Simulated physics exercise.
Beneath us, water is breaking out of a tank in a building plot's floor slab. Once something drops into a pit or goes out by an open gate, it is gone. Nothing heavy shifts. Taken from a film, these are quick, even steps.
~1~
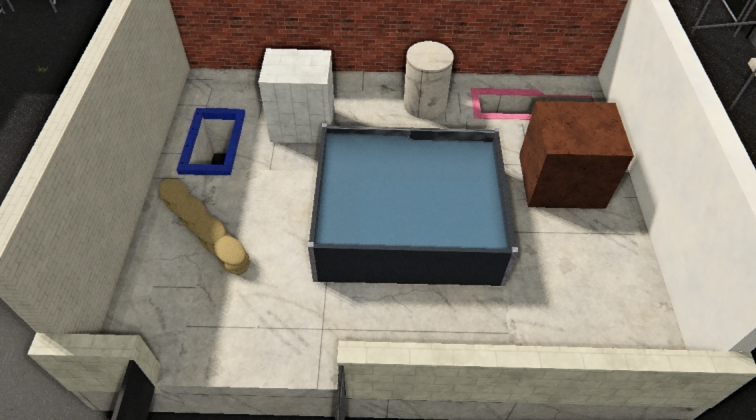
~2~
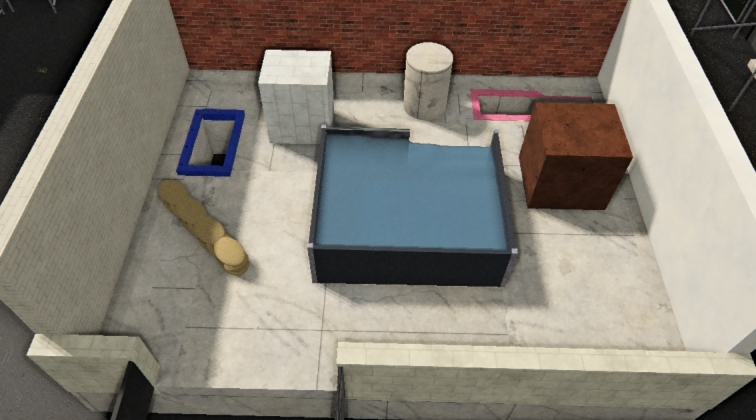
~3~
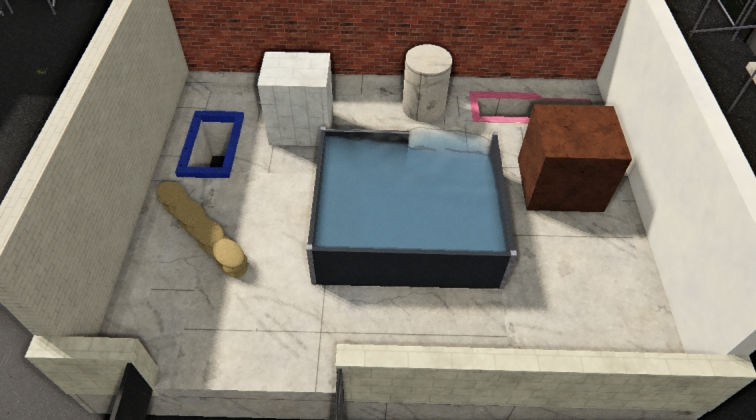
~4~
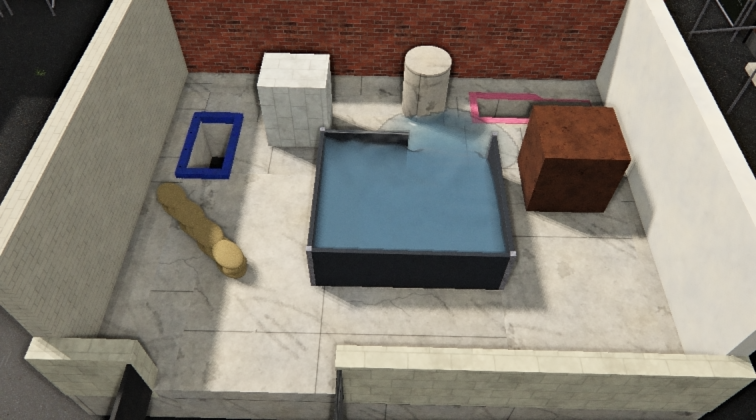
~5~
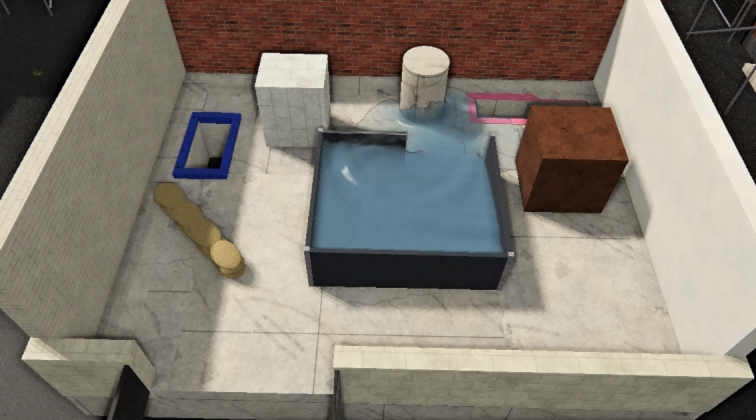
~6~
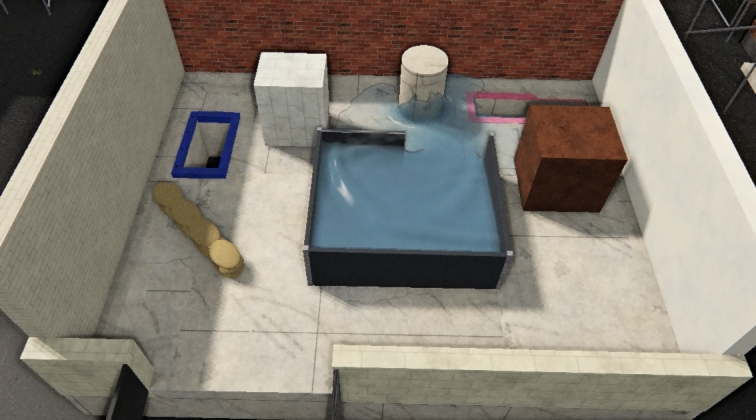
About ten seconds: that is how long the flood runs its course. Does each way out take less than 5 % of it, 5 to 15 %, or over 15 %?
The gate ends up with less than 5 %; the blue pit ends up with less than 5 %; the pink pit ends up with over 15 %.
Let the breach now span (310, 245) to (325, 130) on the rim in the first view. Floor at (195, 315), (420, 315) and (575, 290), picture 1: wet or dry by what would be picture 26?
In that order: Under water, free of water, dry.
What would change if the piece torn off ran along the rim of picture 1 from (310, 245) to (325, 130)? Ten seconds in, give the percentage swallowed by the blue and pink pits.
The blue pit takes 25 per cent and the pink pit 6 per cent.
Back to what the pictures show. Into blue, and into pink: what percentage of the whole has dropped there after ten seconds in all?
In the order asked: 2 percent and 48 percent.
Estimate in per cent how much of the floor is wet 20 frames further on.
Roughly 40 percent.
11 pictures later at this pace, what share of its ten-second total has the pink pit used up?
Some 30 per cent.
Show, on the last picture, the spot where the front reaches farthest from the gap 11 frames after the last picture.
The farthest wet point should be near (184, 76).
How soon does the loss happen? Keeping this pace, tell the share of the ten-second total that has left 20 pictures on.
Note - share reached: 50 %.
A moment on, water covers 20 % of the floor; the gate 0 %, the blue pit 0 %, the pink pit 6 %.
Next, water covers 30 % of the floor; the gate 0 %, the blue pit 0 %, the pink pit 15 %.
Then, water covers 40 % of the floor; the gate 0 %, the blue pit 0 %, the pink pit 26 %.
Later, water covers 60 % of the floor; the gate 0 %, the blue pit 1 %, the pink pit 39 %.
In the end, water covers 70 % of the floor; the gate 2 %, the blue pit 1 %, the pink pit 48 %.
